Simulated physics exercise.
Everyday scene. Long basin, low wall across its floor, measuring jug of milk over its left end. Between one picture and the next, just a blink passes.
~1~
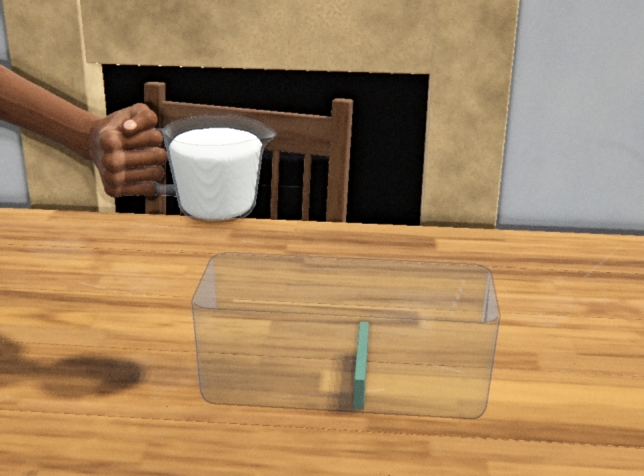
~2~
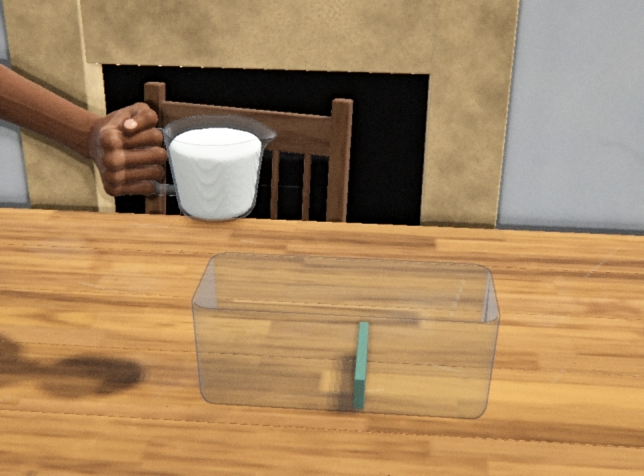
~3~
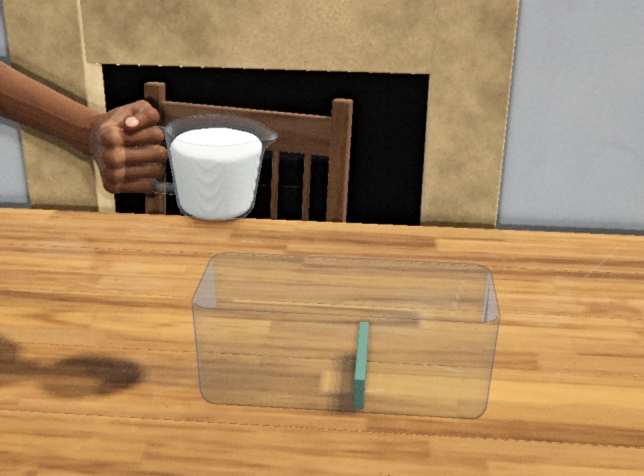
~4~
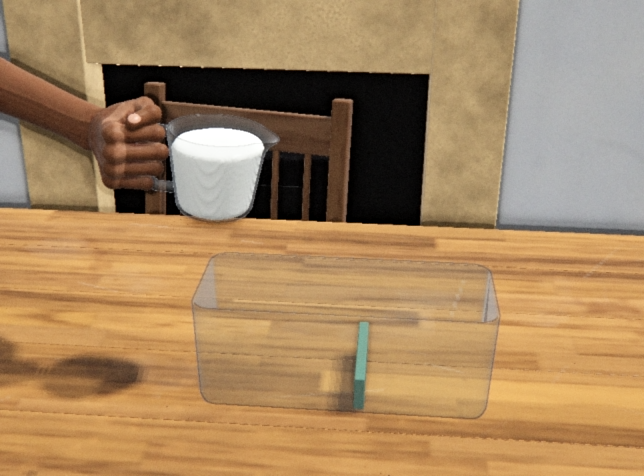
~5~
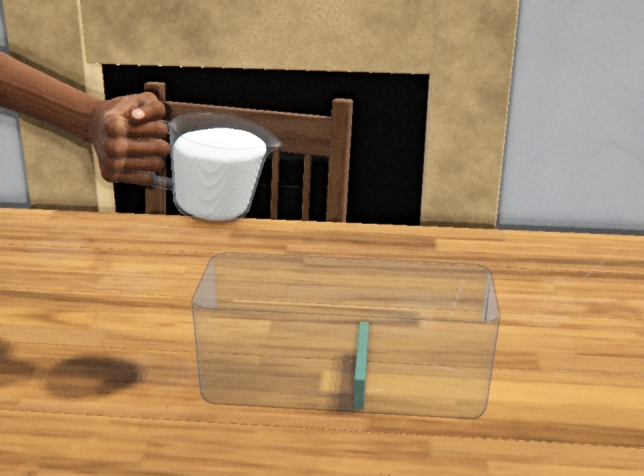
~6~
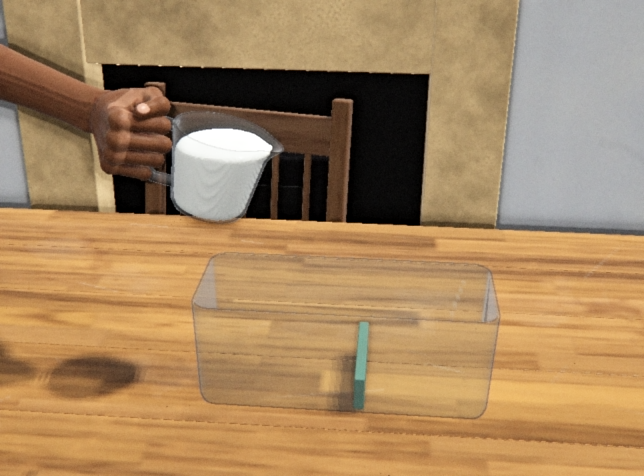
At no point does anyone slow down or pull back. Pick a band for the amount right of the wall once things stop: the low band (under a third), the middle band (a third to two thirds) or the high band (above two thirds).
The low band.
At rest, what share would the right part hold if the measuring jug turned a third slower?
I'd estimate some 5 percent.
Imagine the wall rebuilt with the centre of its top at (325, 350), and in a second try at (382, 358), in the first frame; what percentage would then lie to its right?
In turn some 55 and 15 in a hundred.
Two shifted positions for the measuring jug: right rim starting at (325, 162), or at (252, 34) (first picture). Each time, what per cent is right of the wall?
First try: About 55 %; second try: About 5 %.
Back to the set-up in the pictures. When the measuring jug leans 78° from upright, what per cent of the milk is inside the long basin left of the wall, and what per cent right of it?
Roughly 15 % on the left side and 0 % on the right side.
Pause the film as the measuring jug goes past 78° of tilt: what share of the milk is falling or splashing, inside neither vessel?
Airborne share: Approx. 25 %.
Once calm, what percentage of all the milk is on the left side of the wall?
I'd estimate around 95 per cent.
A moment on, the tilt is 78° and 58 per cent is still to pour, 16 is left of the wall and 0 right of it.
Next, the tilt is 115° and 4 per cent is still to pour, 86 is left of the wall and 1 right of it.
Then the tilt is 119° and 0 per cent is still to pour, 94 is left of the wall and 4 right of it.
Later the tilt is 119° and 0 per cent is still to pour, 94 is left of the wall and 4 right of it.
In the end 94 per cent lies left of the wall, 4 right of it and 2 outside.
